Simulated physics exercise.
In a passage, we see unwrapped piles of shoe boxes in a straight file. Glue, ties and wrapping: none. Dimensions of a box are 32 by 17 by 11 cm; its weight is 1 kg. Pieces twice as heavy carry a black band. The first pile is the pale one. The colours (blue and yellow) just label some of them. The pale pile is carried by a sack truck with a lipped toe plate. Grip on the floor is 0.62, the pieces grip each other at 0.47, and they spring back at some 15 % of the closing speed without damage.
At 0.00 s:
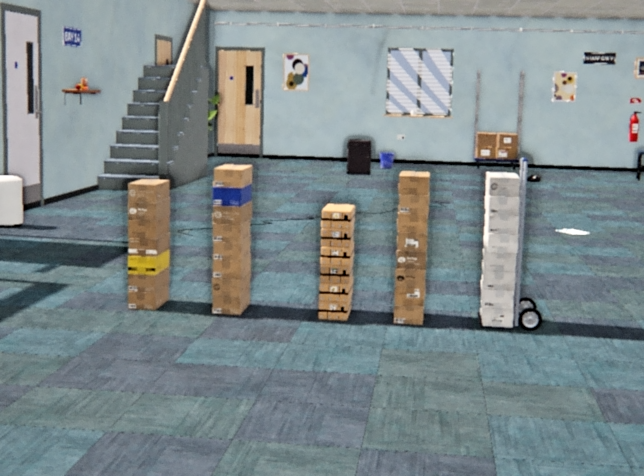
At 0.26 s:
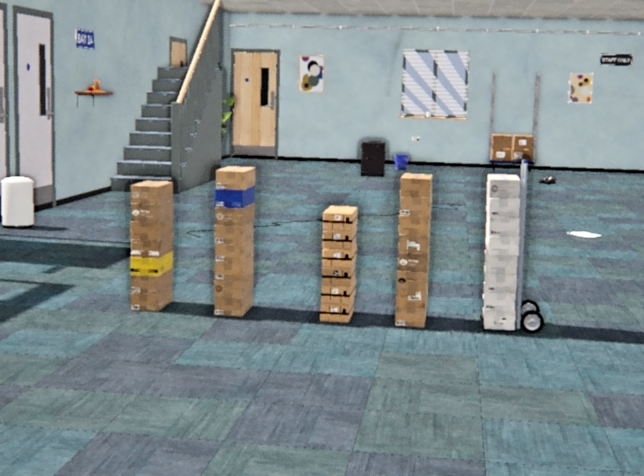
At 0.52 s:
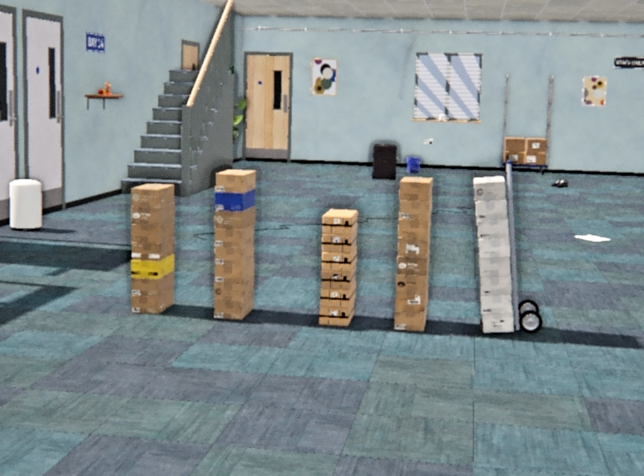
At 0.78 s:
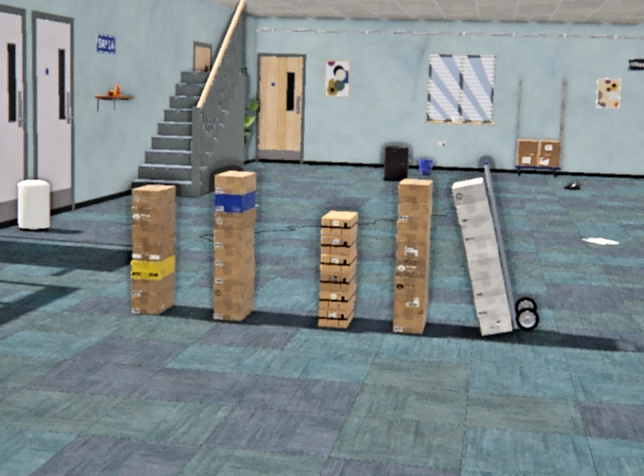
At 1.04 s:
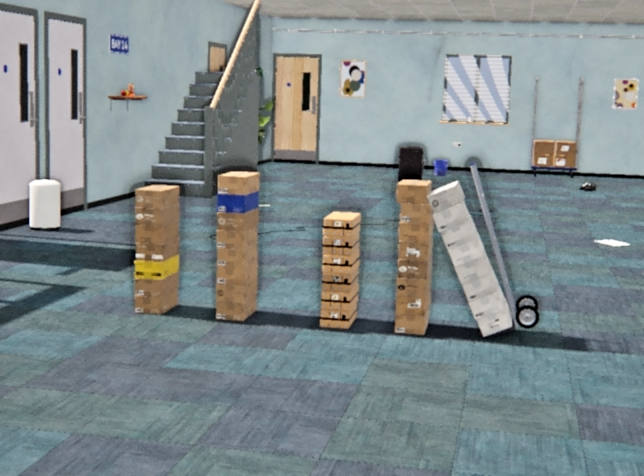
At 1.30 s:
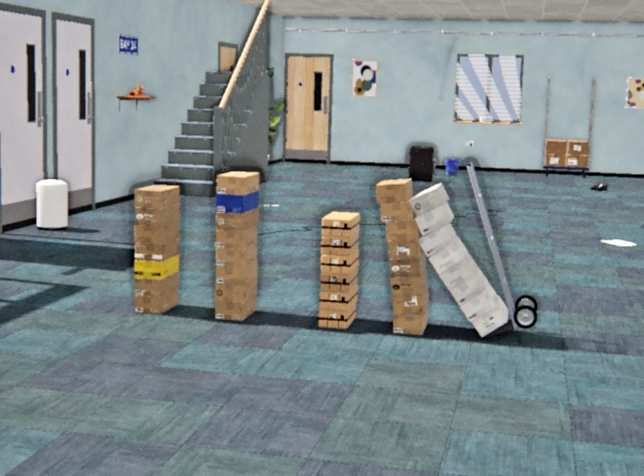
The footage shows five stacks of boxes in a row on a carpeted floor as the camera shifts slightly; the pale stack on a hand truck tilts left and leans against the neighbouring brown stack, which begins leaning left too.
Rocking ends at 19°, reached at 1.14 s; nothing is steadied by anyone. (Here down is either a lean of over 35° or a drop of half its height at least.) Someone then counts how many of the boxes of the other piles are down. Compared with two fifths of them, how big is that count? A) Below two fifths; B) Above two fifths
B, above two fifths.
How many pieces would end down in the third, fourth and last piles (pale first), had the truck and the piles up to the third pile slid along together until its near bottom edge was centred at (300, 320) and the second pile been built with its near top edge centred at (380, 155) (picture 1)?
Third 6, fourth 7, last 6.
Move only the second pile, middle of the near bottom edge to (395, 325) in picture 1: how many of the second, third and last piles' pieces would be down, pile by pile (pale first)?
Then, pile by pile: Second 7, third 6, last 6.
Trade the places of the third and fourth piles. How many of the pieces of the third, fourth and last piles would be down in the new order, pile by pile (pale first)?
Pile by pile, you'd see third at 8, fourth at 6 and last at 7 down.
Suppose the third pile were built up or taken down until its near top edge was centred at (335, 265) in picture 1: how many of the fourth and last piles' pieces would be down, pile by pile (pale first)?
Result: Fourth pile 0, last pile 0.
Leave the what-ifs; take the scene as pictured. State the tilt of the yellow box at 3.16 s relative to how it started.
Some 100°.
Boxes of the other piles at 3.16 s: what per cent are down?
90 %.
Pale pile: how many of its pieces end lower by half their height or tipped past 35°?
Count: 8.
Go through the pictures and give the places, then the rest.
In the first frame (each place is the centre of the face we see best; the camera moves round a little), truck frame (524, 195) 0° forward; blue box (227, 197); yellow box (142, 265); the others all in place.
Truck frame (524, 197) 1° forward; blue box (229, 199), in the second frame.
Truck frame (511, 197) 6° forward, top of the pale pile leaning 6°; blue box (229, 202); the others all in place, in the third frame.
Truck frame (492, 198) 13° forward, top of the pale pile leaning 14°; blue box (228, 203); the others all in place, in the fourth frame.
Truck frame (481, 198) 18° forward, top of the pale pile leaning 25°; blue box (231, 204); one has shifted, in the fifth frame.
Truck frame (478, 198) 19° forward, top of the pale pile leaning 28°; blue box (230, 204); yellow box (148, 270); steepest lean 7°, the box at (391, 194); 7 have shifted, in the sixth frame.
By 1.60 s, 8 of the pale pile down; 1 of the 29 other boxes down.
By 2.04 s, 8 of the pale pile down; 7 of the 29 other boxes down.
By 2.62 s, 8 of the pale pile down; 17 of the 29 other boxes down; blue box tilted 12°, 44 mm lower.
By 3.16 s, 8 of the pale pile down; 26 of the 29 other boxes down; yellow box on its side; blue box tilted 6°, 38 cm lower.
When it is over (4.2 s), 8 of the pale pile down; 27 of the 29 other boxes down; yellow box on its side; blue box tilted 52°, 47 cm lower. That is 93 per cent. In pixels of the last frame, middles, yellow box near (90, 288), blue box near (113, 269).
